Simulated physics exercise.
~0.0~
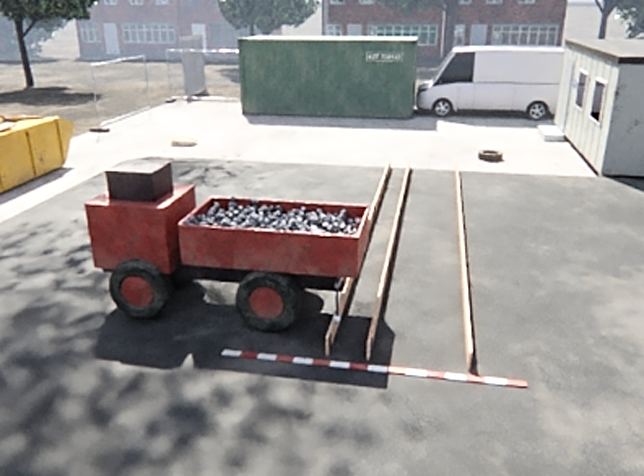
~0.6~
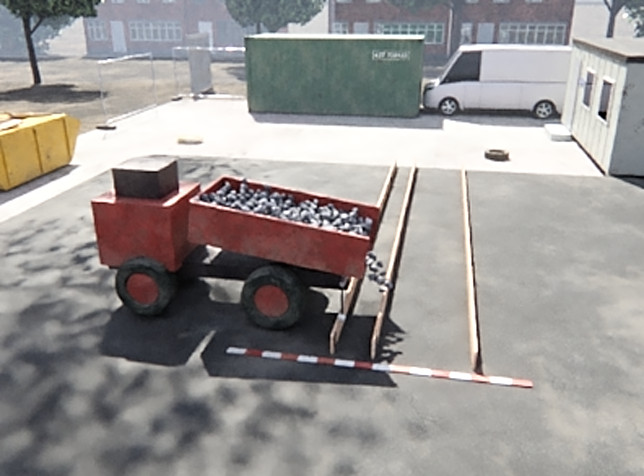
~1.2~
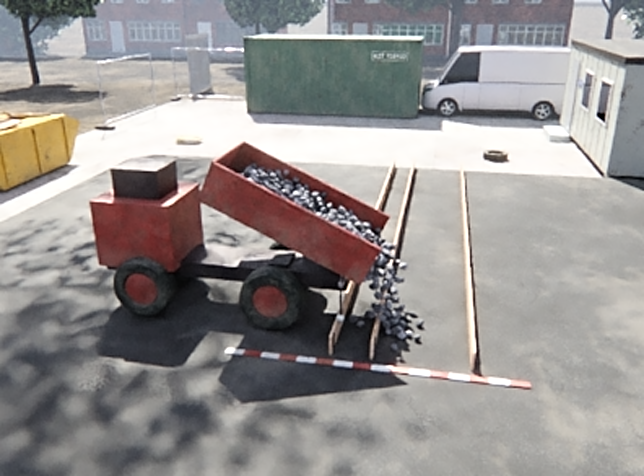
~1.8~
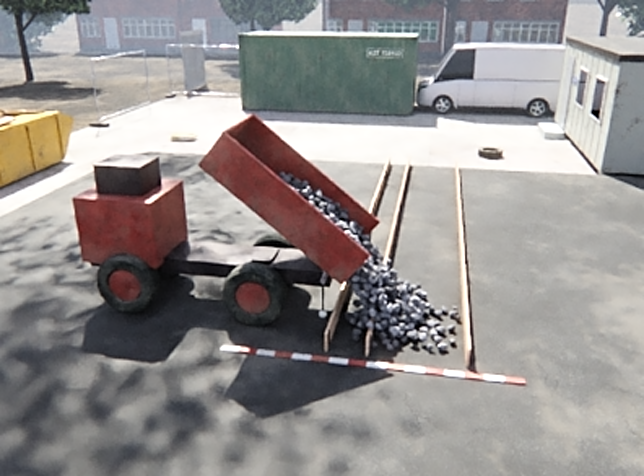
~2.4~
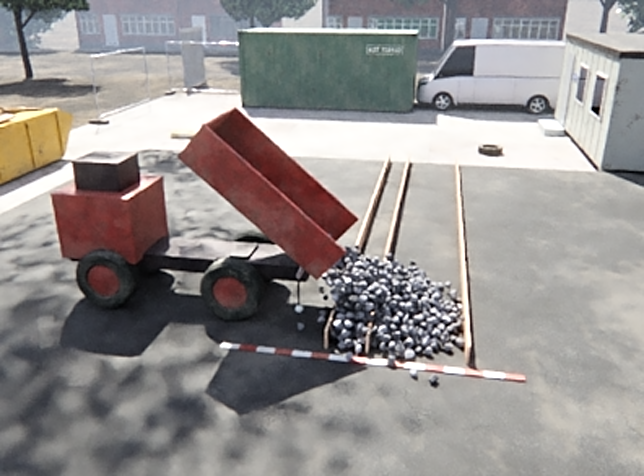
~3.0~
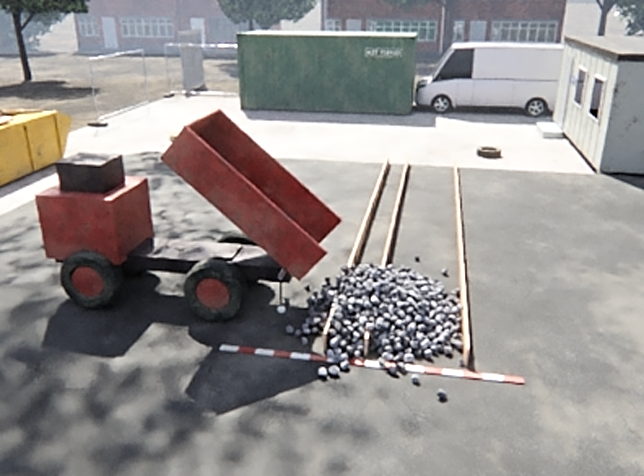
A red dump truck tips its bed, pours grey stones across wooden planks, and pulls left, emptied.
